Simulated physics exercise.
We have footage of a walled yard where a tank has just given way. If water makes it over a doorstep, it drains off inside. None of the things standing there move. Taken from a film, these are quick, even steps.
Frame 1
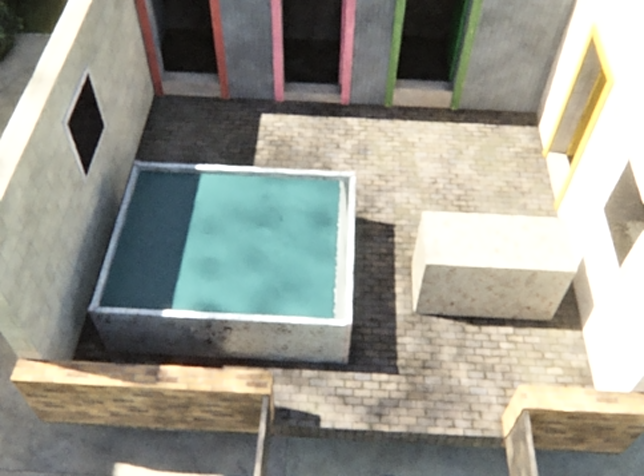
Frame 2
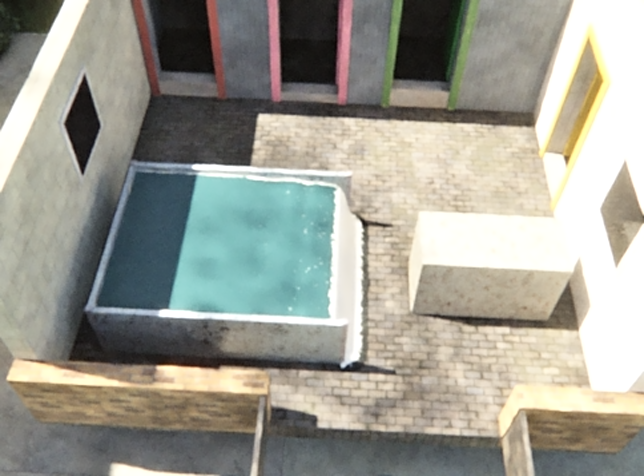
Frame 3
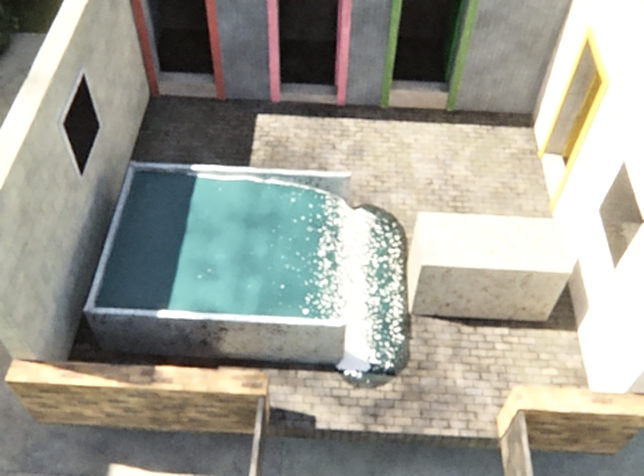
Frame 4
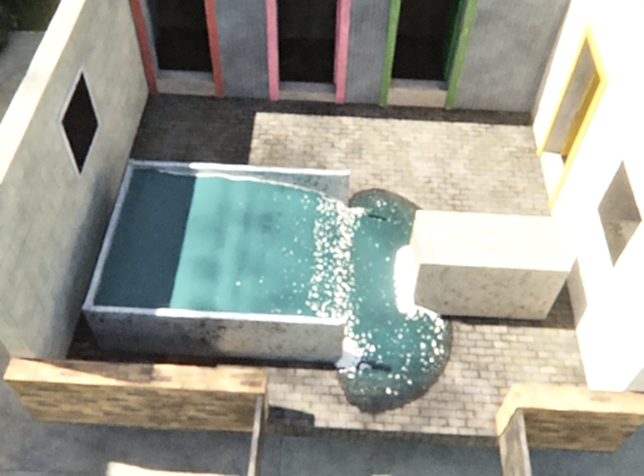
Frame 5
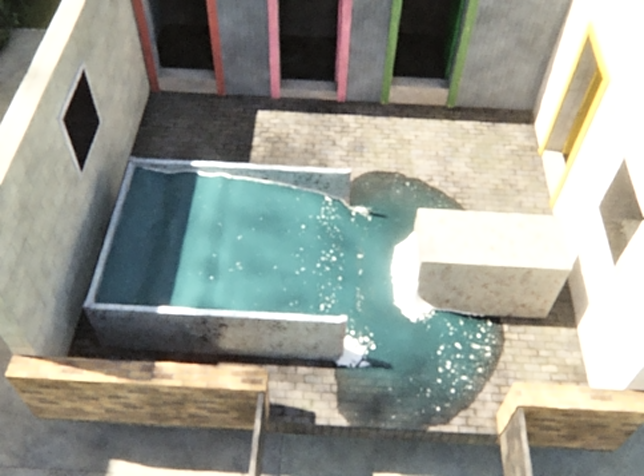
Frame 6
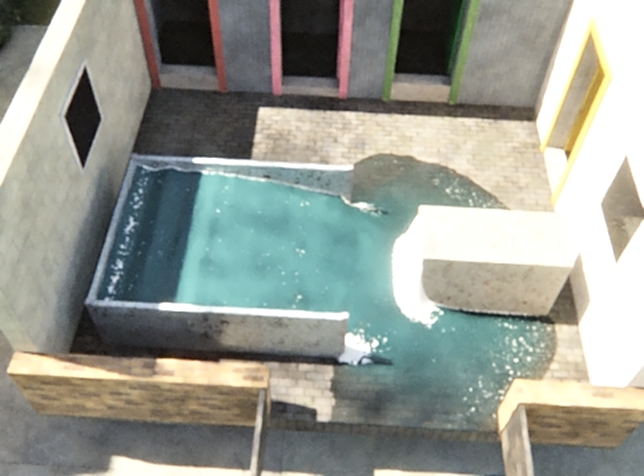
The clip opens on a walled yard where a rectangular tank of teal water stands still beside a pale block. The tank's right side gives way and water pours onto the brick paving, foaming against the block, then spreads around it across much of the yard as the tank's level drops.
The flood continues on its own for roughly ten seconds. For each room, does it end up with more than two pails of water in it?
Green door: Limit not exceeded; pink door: Limit not exceeded; red door: Limit not exceeded; yellow door: Limit exceeded.
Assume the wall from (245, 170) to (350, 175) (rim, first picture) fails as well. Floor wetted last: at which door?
I'd go with the yellow door.
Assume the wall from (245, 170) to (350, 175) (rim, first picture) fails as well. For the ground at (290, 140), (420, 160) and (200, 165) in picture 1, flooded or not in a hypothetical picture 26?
In turn: Inundated, then inundated, then inundated.
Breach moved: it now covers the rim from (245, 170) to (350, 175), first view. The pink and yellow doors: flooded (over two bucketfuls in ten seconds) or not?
The pink one is over; the yellow one goes over.
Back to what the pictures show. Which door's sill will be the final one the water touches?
Result: The one in red.
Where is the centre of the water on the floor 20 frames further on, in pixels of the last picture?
At about (392, 242).
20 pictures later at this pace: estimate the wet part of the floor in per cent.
Around 55 in a hundred.
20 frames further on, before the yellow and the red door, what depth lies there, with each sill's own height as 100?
Near 200 per cent and 0 per cent, respectively.
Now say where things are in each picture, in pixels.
The water tank at (234, 240) is whole and still, in the first frame.
Water pours out at (343, 273) and has run to (355, 364), in the second frame.
Water pours out at (341, 275) and has run to (374, 380), in the third frame.
Water pours out at (340, 274) and has run to a hidden place, in the fourth frame.
The front is at a hidden place, out from the gap at (341, 273), in the fifth frame.
The front is at a hidden place, out from the gap at (342, 270), in the sixth frame.
A moment on, water covers 45 % of the floor; the green door not reached, the pink door not reached, the red door not reached, the yellow door under two buckets in.
Next, water covers 50 % of the floor; the green door wet at the sill, nothing in, the pink door not reached, the red door not reached, the yellow door over two buckets in.
Then, water covers 55 % of the floor; the green door wet at the sill, nothing in, the pink door wet at the sill, nothing in, the red door not reached, the yellow door far over two buckets in.
Later, water covers 85 % of the floor; the green door wet at the sill, nothing in, the pink door wet at the sill, nothing in, the red door wet at the sill, nothing in, the yellow door far over two buckets in.
In the end, water covers 95 % of the floor; the green door wet at the sill, nothing in, the pink door wet at the sill, nothing in, the red door wet at the sill, nothing in, the yellow door far over two buckets in.
